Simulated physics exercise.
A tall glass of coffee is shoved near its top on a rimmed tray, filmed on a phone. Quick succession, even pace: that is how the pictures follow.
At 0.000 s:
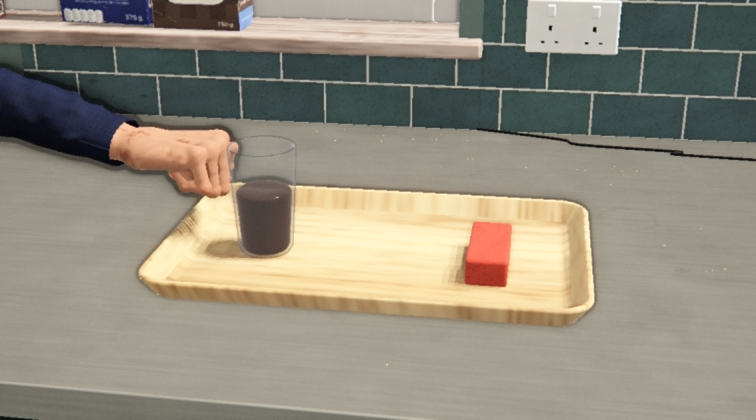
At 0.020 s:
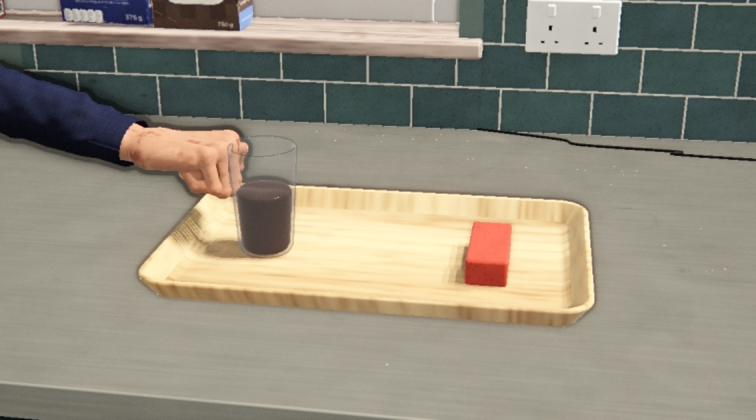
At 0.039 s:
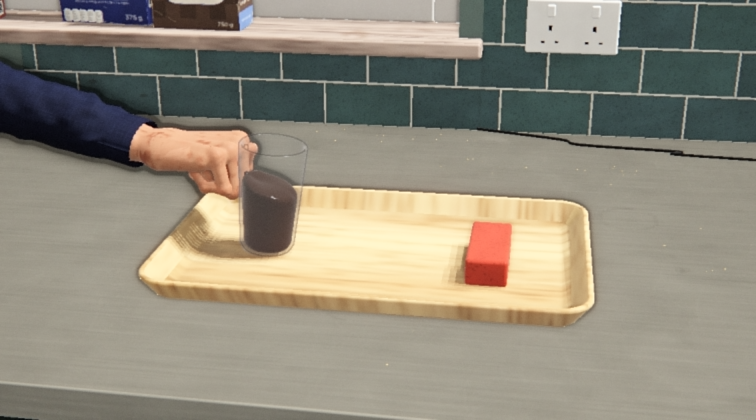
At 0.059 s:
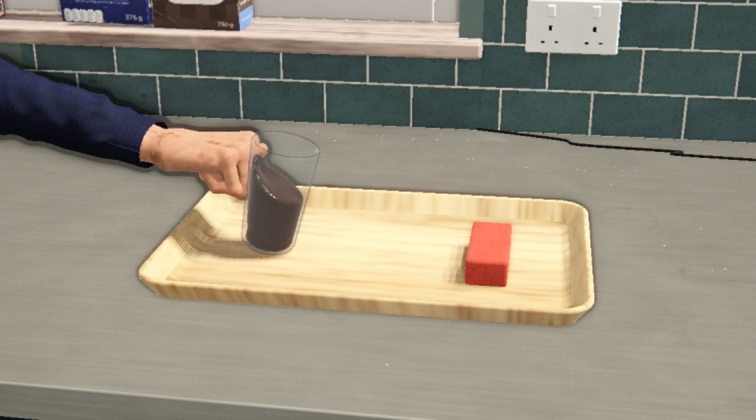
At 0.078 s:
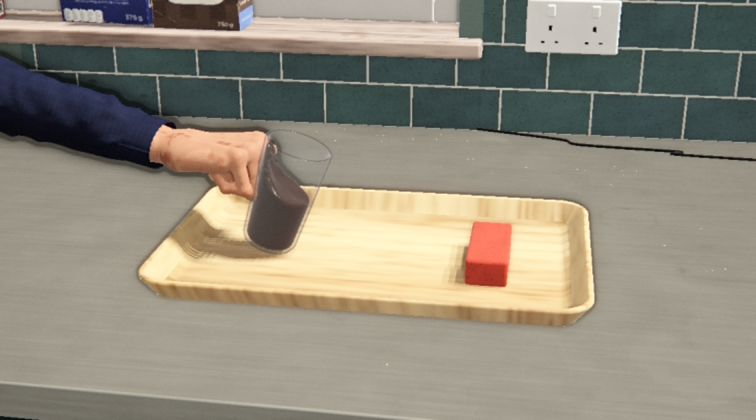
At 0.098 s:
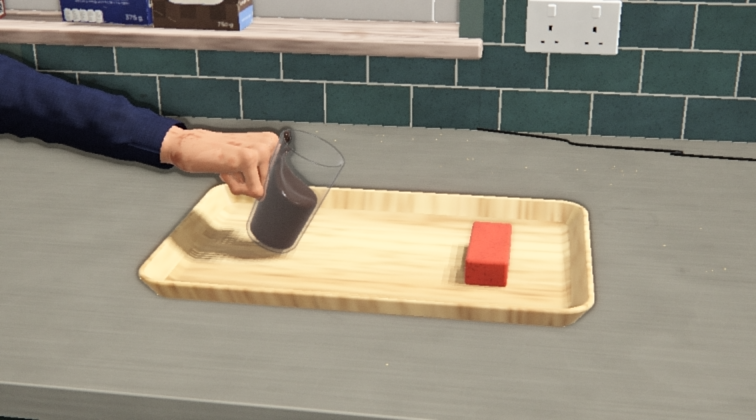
The clip opens on a glass of dark liquid standing upright in a rimmed, light wooden tray, with a red block to the right. A hand in a dark blue sleeve pushes near the glass's top from the left, and the glass leans steadily rightward as the liquid shifts and slopes inside.
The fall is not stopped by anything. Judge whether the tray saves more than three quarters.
Remaining: Over three quarters.
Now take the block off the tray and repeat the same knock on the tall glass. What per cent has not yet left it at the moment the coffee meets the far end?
60 %, roughly.
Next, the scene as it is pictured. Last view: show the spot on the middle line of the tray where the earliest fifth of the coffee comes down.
About (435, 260).
A moment on, the tall glass lies on its side and 99 per cent is in the glass, 0 on the tray and 1 above or beyond its rim.
Next, the tall glass lies on its side and 53 per cent is in the glass, 39 on the tray and 8 above or beyond its rim.
Then the tall glass lies on its side and 28 per cent is in the glass, 57 on the tray and 15 above or beyond its rim.
Later the tall glass lies on its side and 15 per cent is in the glass, 81 on the tray and 4 above or beyond its rim.
In the end 96 per cent is held by tray and glass, 4 is off the tray.
